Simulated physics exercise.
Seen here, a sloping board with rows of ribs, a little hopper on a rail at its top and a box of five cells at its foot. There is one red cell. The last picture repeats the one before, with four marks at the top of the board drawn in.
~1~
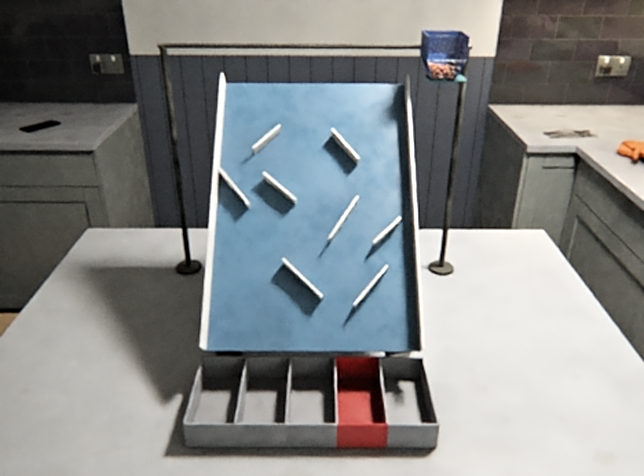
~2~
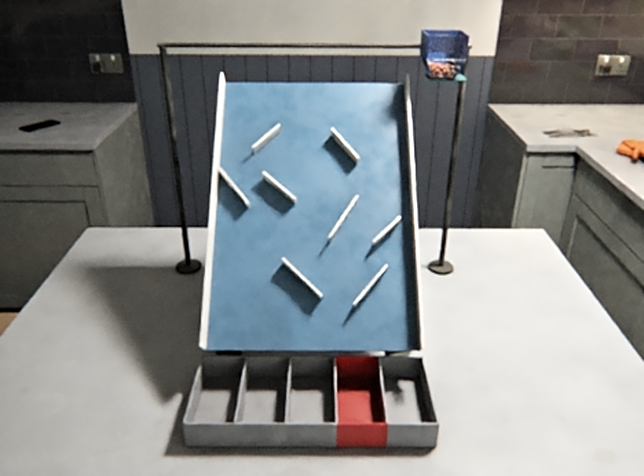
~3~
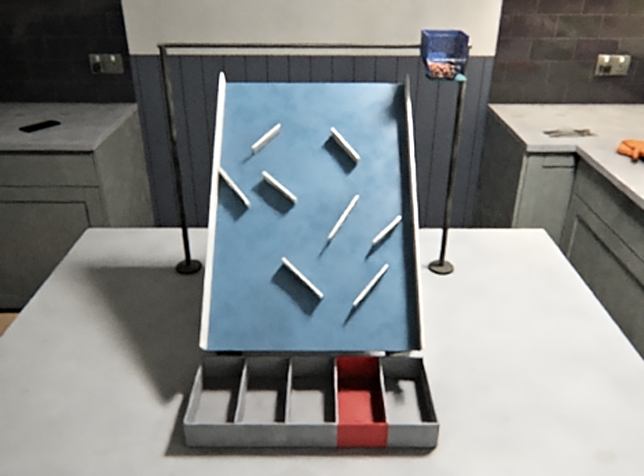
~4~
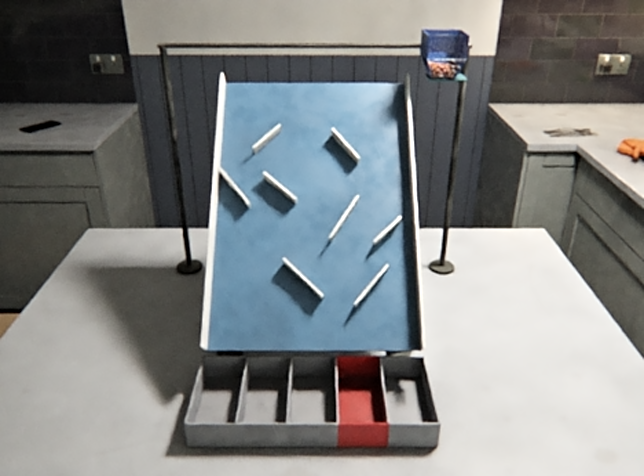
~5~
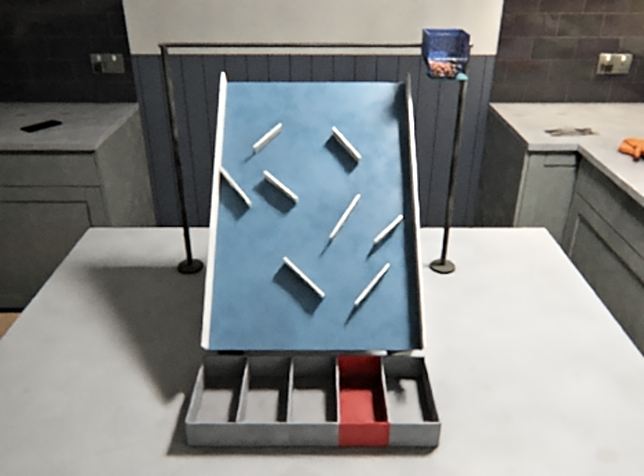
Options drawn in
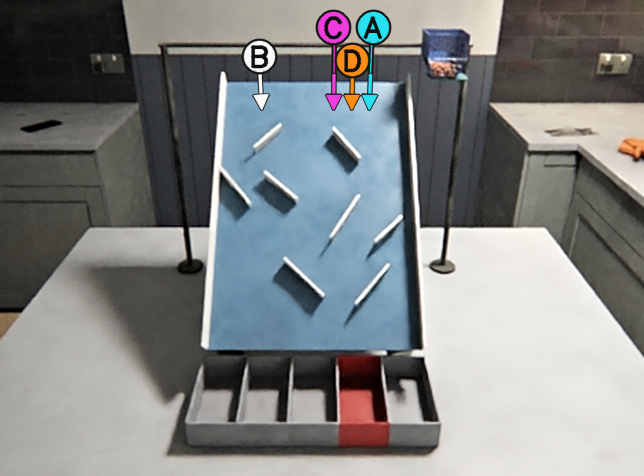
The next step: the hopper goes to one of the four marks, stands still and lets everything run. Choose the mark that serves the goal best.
Best: C.
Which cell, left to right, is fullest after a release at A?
The third from the left.
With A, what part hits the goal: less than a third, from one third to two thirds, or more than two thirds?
Less than a third.
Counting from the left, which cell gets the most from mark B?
The second.
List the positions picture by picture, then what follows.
The first picture shows hopper near (442, 69), clay pellets, door shut.
The second picture shows ribs (253, 147) to (279, 124), (332, 128) to (359, 158), (219, 167) to (248, 203).
The third picture shows ribs (263, 172) to (295, 198), (330, 237) to (357, 196), (374, 241) to (401, 217).
The fourth picture shows ribs (283, 258) to (323, 296), (355, 304) to (388, 265).
The fifth picture shows red cell near (364, 433), number 4 of 5 from the left.
On the marked copy, mark A meets the board at (369, 104); mark B meets the board at (261, 104); mark C meets the board at (333, 104); mark D meets the board at (351, 104).
Choosing A, close to a quarter in the red cell, the bulk in other cells.
Choosing B, close to a quarter in the red cell, close to two thirds in other cells, only a few held on the board, a small share outside the box.
Choosing C, close to half in the red cell, close to half in other cells.
Choosing D, close to a quarter in the red cell, the bulk in other cells.
